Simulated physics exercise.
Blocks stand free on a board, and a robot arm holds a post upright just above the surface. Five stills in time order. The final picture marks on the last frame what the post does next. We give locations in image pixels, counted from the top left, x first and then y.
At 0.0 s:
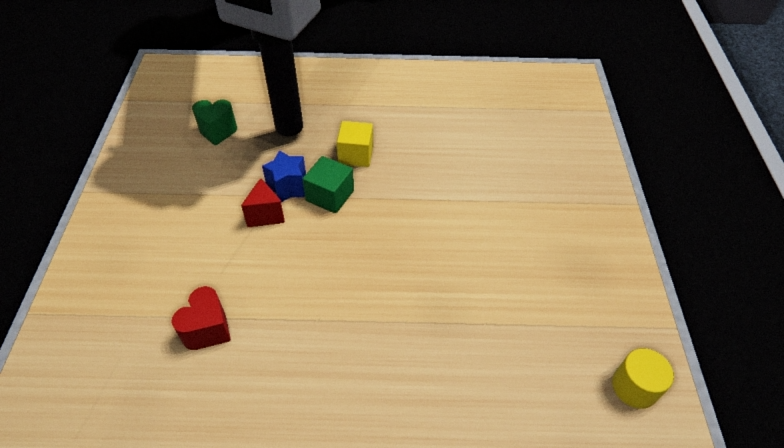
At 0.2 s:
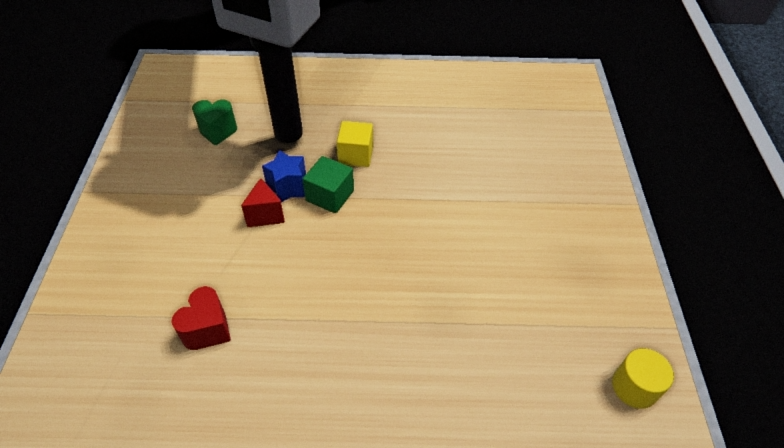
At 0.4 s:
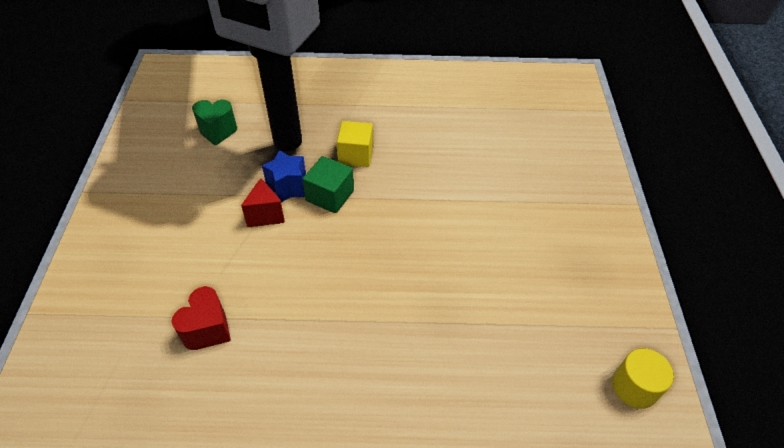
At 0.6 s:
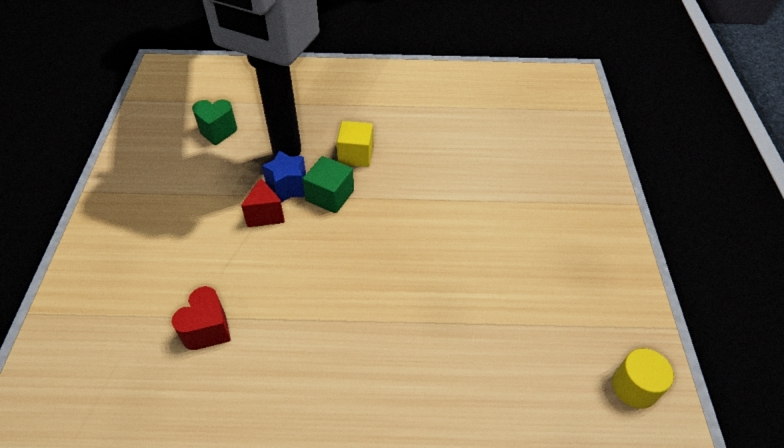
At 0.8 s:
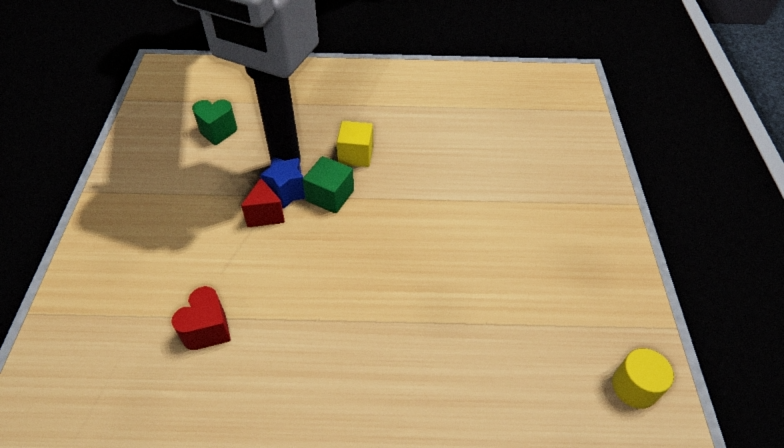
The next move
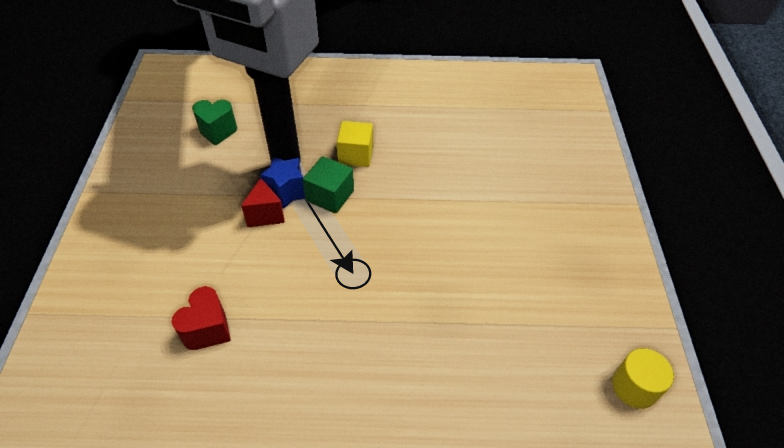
A robot arm slowly moved its black post toward the front of a wooden board and nudged a blue star slightly, between a red triangle and a green block, while the other blocks stayed still.
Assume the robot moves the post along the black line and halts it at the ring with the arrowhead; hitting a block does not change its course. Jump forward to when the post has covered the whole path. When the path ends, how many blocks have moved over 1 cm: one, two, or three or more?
This push will displace three or more blocks.
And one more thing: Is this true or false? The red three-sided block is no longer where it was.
True.
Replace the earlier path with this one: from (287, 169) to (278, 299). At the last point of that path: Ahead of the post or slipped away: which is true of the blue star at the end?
When the path ends, it will sit ahead of the post.
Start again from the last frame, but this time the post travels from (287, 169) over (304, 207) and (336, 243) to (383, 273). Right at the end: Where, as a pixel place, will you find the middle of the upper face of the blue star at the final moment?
I'd place it at (284, 218), taking the centre of its top.
The drawn path runs straight from (287, 169) to (353, 274).
On the path given first. One third of the way, post at (306, 194); red three-sided block at (252, 205), turned 15° clockwise; blue star at (285, 200), turned 30° clockwise; green square block at (340, 179), turned 35° anticlockwise.
Two thirds of the way, post at (328, 229); red three-sided block at (251, 205), turned 20° clockwise; blue star at (287, 214), turned 70° clockwise; green square block at (347, 182), turned 55° anticlockwise.
At the end, post at (353, 267); red three-sided block at (251, 205), turned 20° clockwise; blue star at (287, 214), turned 70° clockwise; green square block at (347, 182), turned 55° anticlockwise; yellow square block not moved.
